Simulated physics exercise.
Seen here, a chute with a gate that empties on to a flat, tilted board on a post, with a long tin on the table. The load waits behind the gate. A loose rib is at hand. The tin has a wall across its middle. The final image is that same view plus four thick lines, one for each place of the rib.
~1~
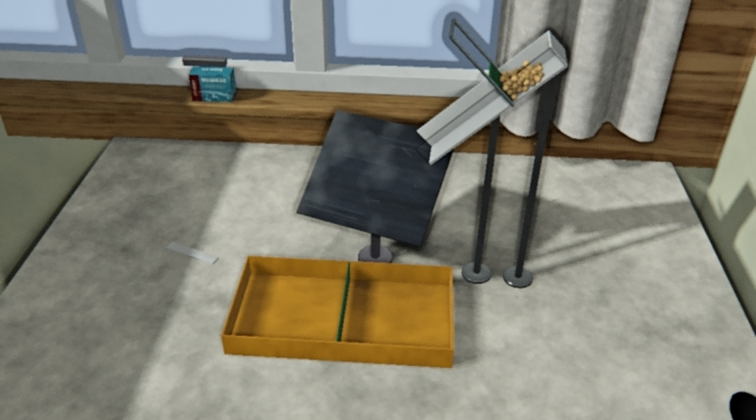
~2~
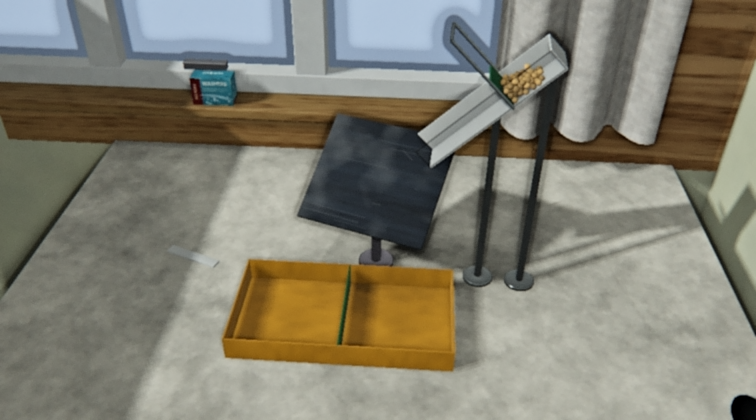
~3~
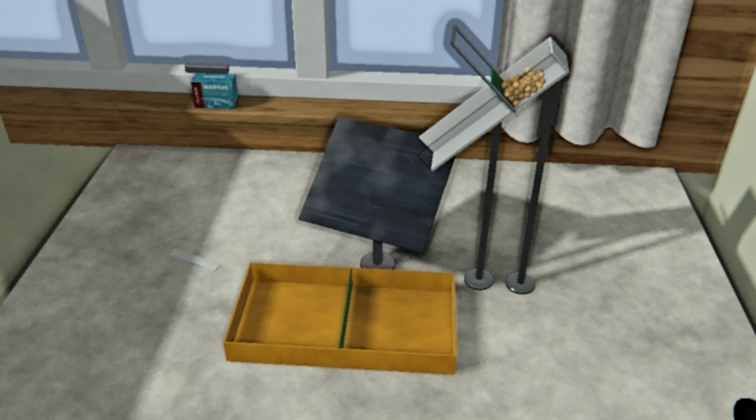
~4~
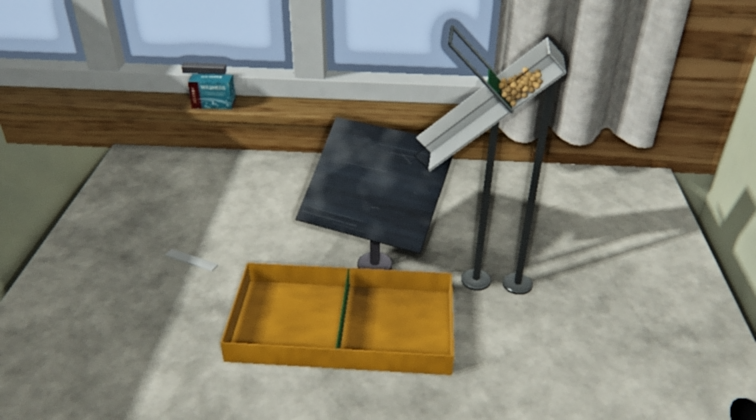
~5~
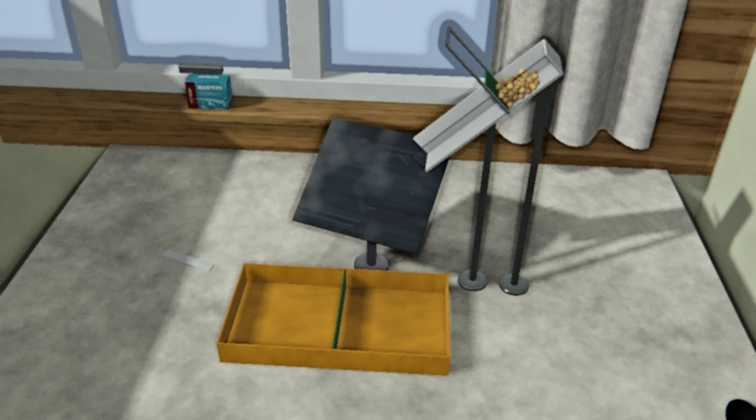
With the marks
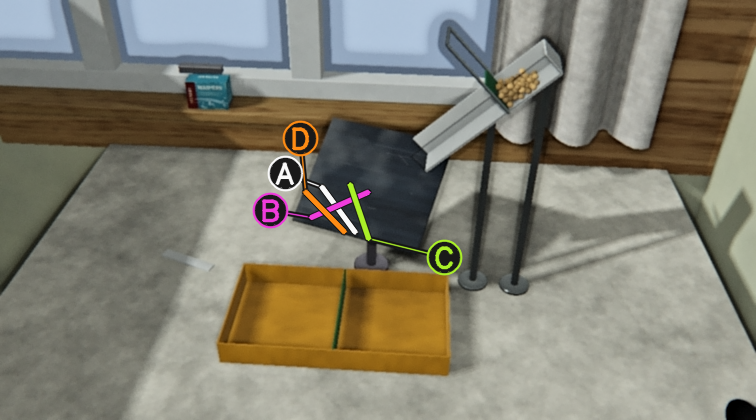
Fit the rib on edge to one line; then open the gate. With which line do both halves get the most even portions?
It is D.
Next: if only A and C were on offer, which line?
That would be A.
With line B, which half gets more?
More lands on the left.
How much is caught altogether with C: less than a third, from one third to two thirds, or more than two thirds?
It is more than two thirds.
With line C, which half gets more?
The right half.
On the marked copy, line A from (322, 187) to (355, 232); line B from (368, 192) to (311, 217); line C from (350, 184) to (368, 238); line D from (305, 192) to (344, 231).
With A, of what is caught, close to a quarter in the left half, the bulk in the right.
With B, of what is caught, all but a few in the left half, a small share in the right.
With C, of what is caught, only a few in the left half, all but a few in the right.
With D, of what is caught, close to half in the left half, close to half in the right.
